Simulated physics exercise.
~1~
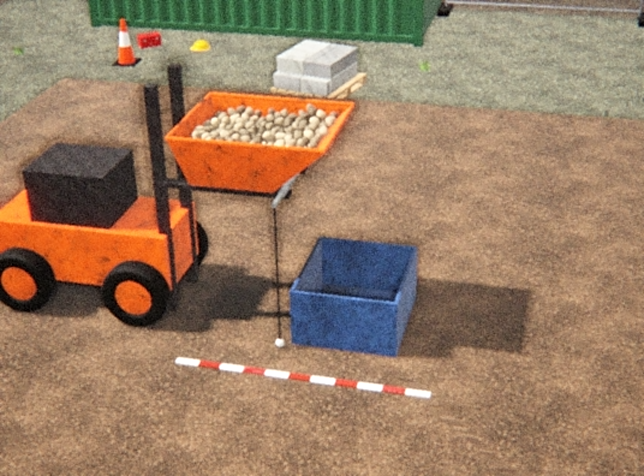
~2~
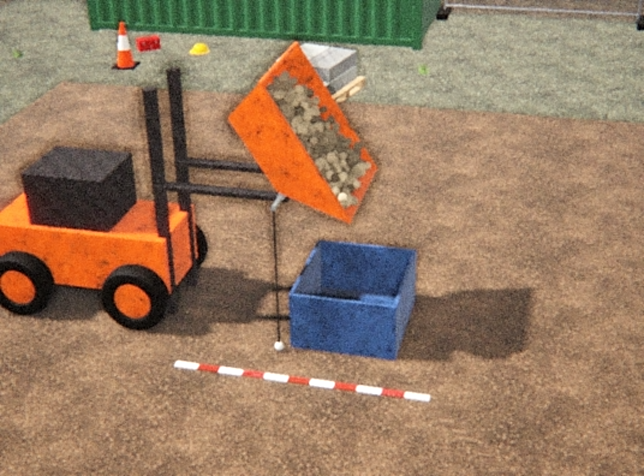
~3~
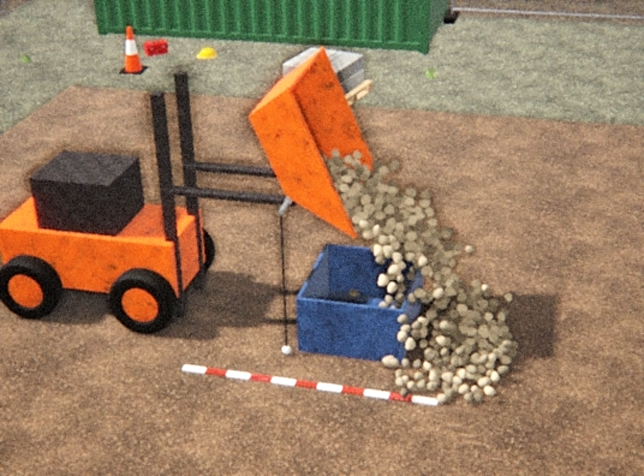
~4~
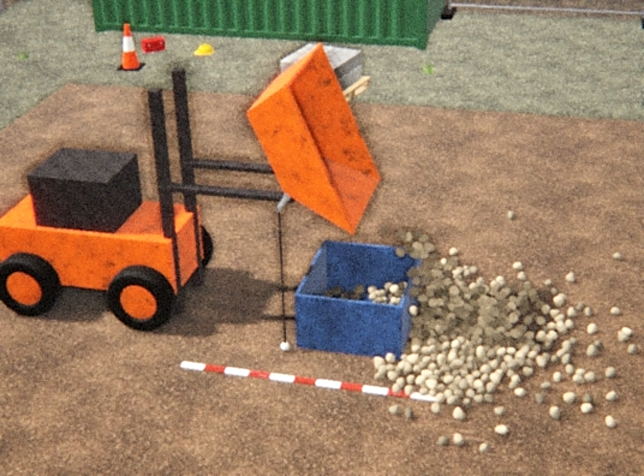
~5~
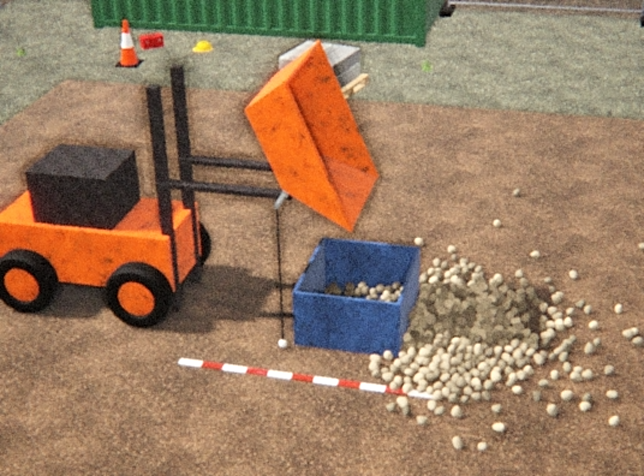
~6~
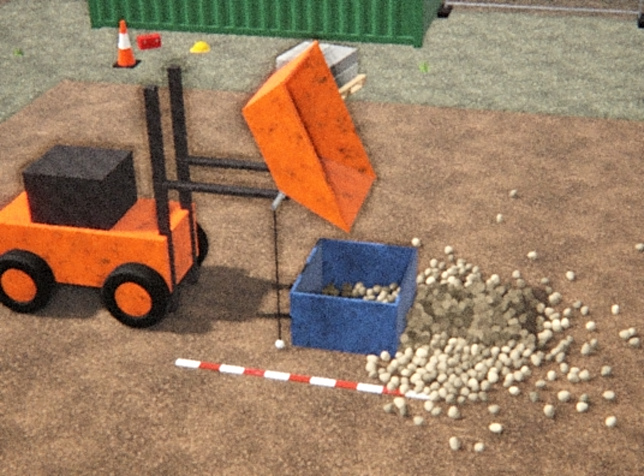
An orange skip full of pale, rounded stones sits level, raised at the front of an orange forklift, above and to the left of an open blue bin. The skip tips steeply to the right, and the stones slide toward its lower edge. They pour out in a thick stream, some dropping into the bin but most passing over its right side onto the brown ground. The emptied skip stays tilted while stones scatter and settle. In the end a small share lies inside the bin, and a broad heap rests beside it, with strays around.
